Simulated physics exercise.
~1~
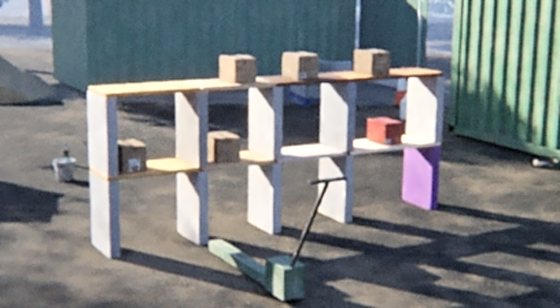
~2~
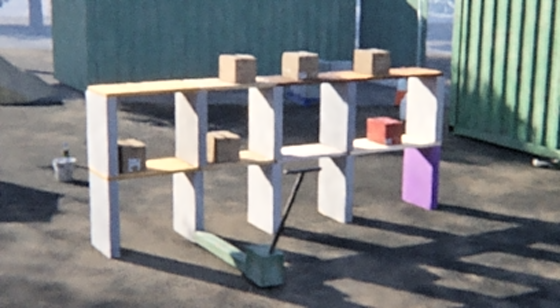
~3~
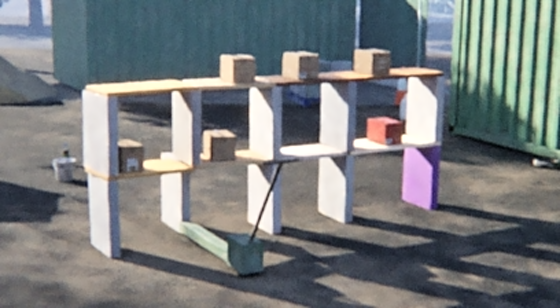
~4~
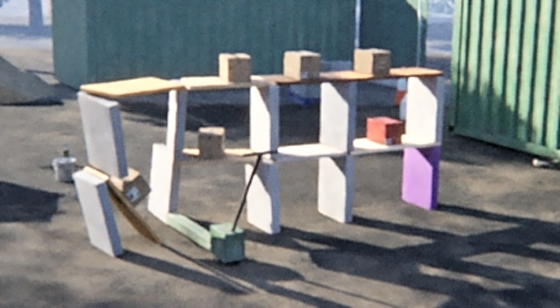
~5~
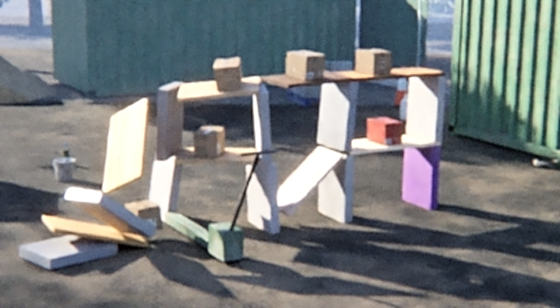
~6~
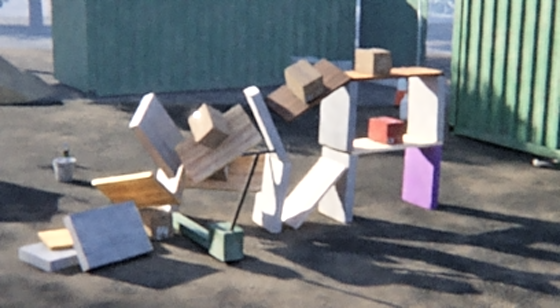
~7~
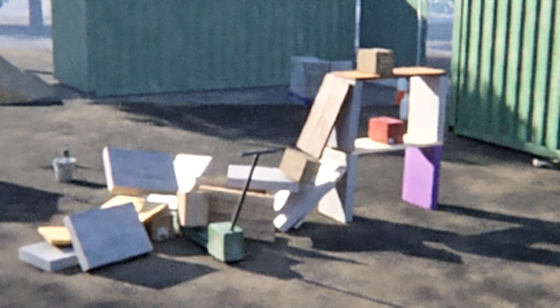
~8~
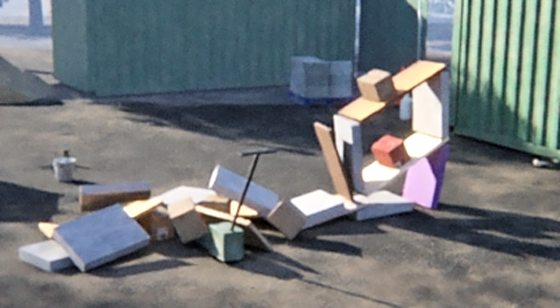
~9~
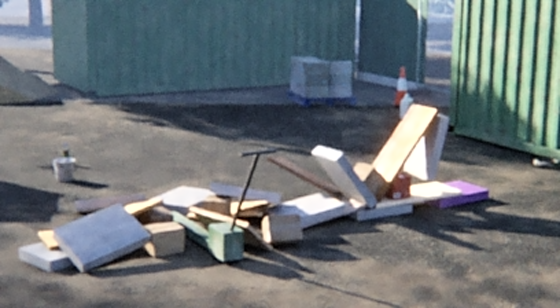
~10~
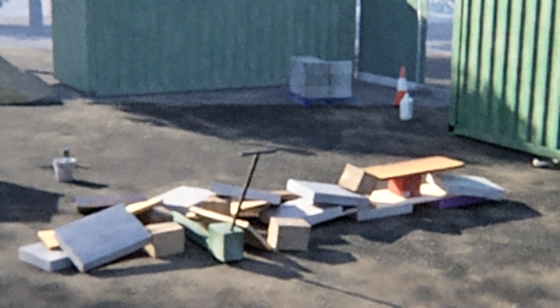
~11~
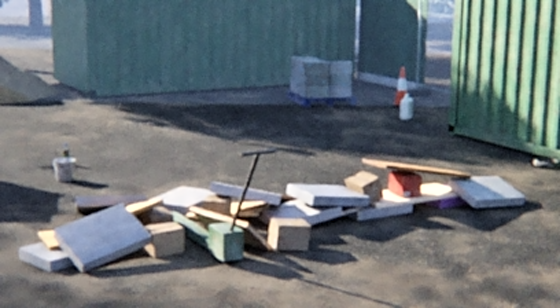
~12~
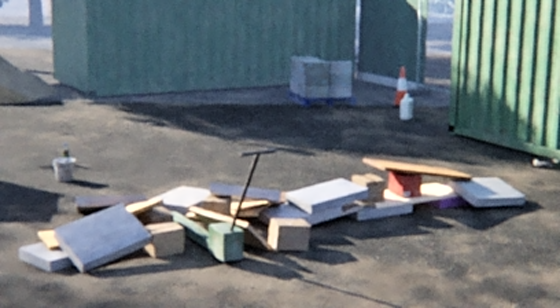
On a paved yard, a green jack slides left and the two-tier shelving collapses rightward into a heap.
